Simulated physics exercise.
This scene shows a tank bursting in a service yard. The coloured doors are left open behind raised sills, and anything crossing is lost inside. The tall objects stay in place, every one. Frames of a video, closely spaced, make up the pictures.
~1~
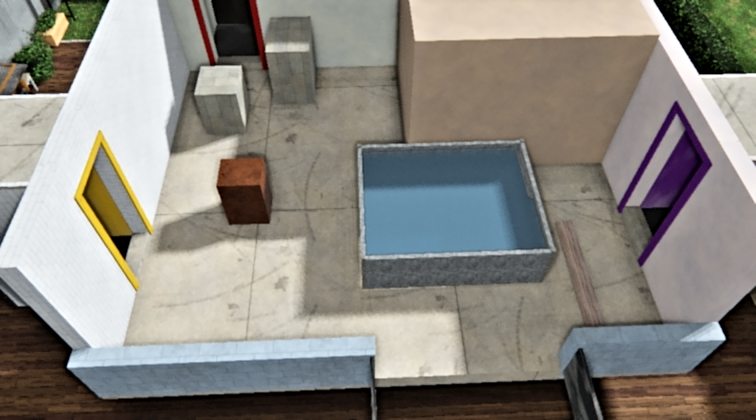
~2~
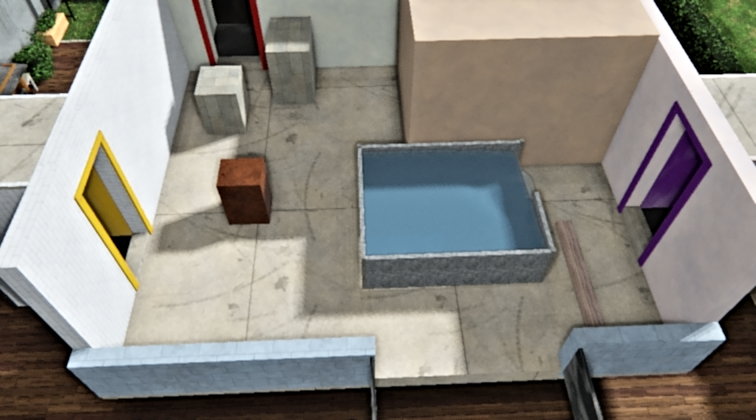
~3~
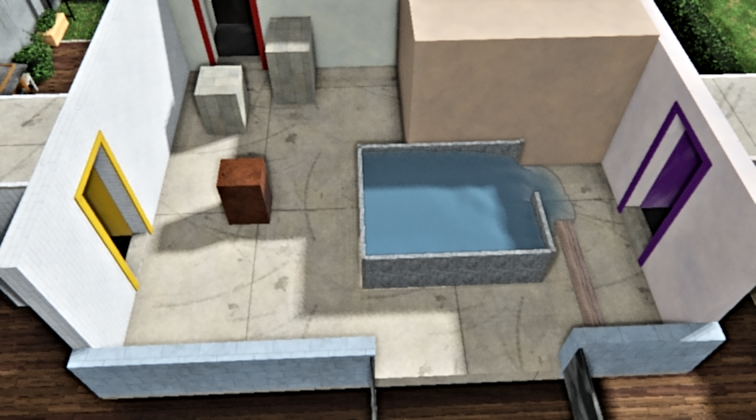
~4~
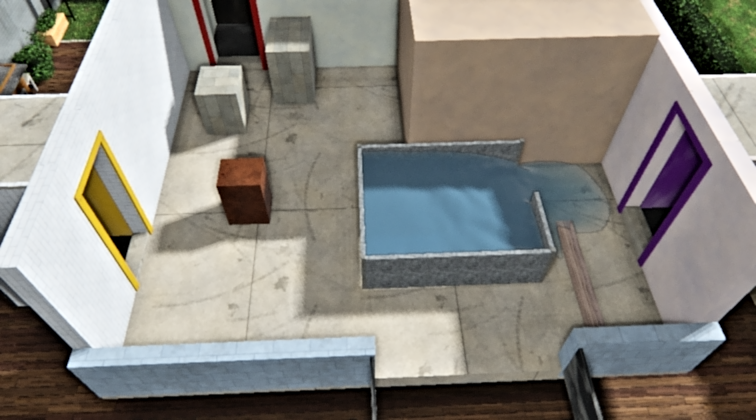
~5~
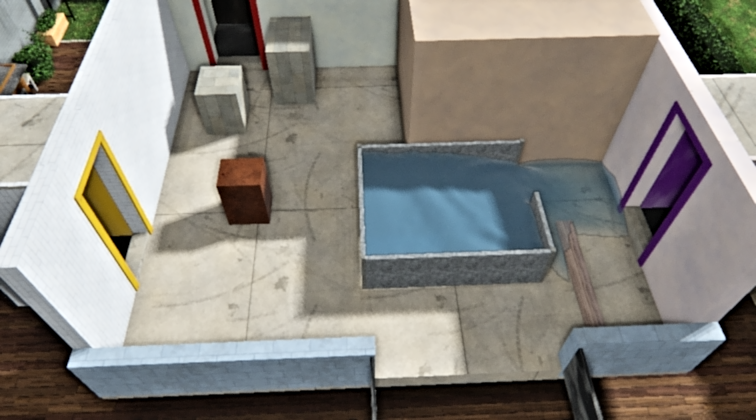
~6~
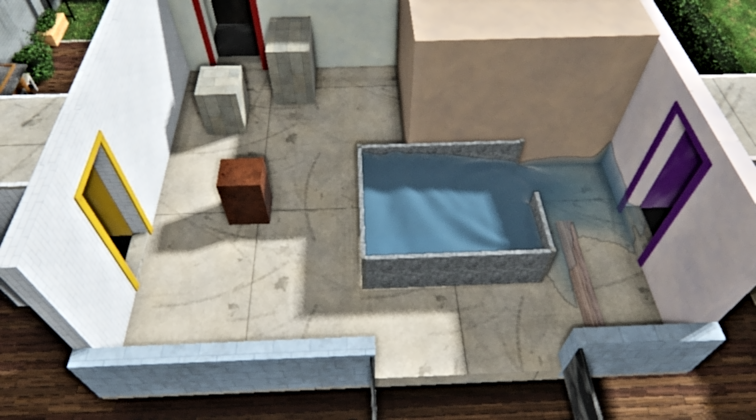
We see a walled yard with a water tank, a rusty block, grey blocks and coloured doorways. The tank's right side opens near its back corner, and water pours out, spreading rightward and then toward the viewer.
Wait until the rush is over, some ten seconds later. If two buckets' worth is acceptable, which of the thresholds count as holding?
The purple door does not count, the red door counts as holding, the yellow door counts as holding.
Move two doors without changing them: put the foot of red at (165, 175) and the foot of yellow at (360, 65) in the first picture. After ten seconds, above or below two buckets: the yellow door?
The yellow door remains below the mark.
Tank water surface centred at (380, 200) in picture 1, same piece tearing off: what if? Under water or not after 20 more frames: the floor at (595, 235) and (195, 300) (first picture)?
Soaked, bone-dry.
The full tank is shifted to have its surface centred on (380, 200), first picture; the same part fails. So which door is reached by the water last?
The door marked red comes last.
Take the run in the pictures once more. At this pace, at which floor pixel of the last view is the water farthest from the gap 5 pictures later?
Approximate pixel: (662, 348).
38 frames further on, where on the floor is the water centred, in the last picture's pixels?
I'd say near (458, 249).
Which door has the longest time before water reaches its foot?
The one in red.
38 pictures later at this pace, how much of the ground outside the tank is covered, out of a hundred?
About 65 per cent.
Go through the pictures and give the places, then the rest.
The water tank at (449, 198) is whole and still, in the first frame.
Water pours out at (521, 188) and has run to a hidden place, in the second frame.
Water pours out at (520, 190) and has run to (567, 223), in the third frame.
Water pours out at (520, 191) and has run to (604, 204), in the fourth frame.
The front is at (600, 163), out from the gap at (520, 191), in the fifth frame.
Water pours out at (520, 190) and has run to (574, 301), in the sixth frame.
A moment on, water covers 15 % of the floor; the purple door under two buckets in, the red door not reached, the yellow door not reached.
Next, water covers 20 % of the floor; the purple door over two buckets in, the red door not reached, the yellow door not reached.
Then, water covers 35 % of the floor; the purple door far over two buckets in, the red door not reached, the yellow door not reached.
Later, water covers 65 % of the floor; the purple door far over two buckets in, the red door not reached, the yellow door wet at the sill, nothing in.
In the end, water covers 90 % of the floor; the purple door far over two buckets in, the red door wet at the sill, nothing in, the yellow door under two buckets in.
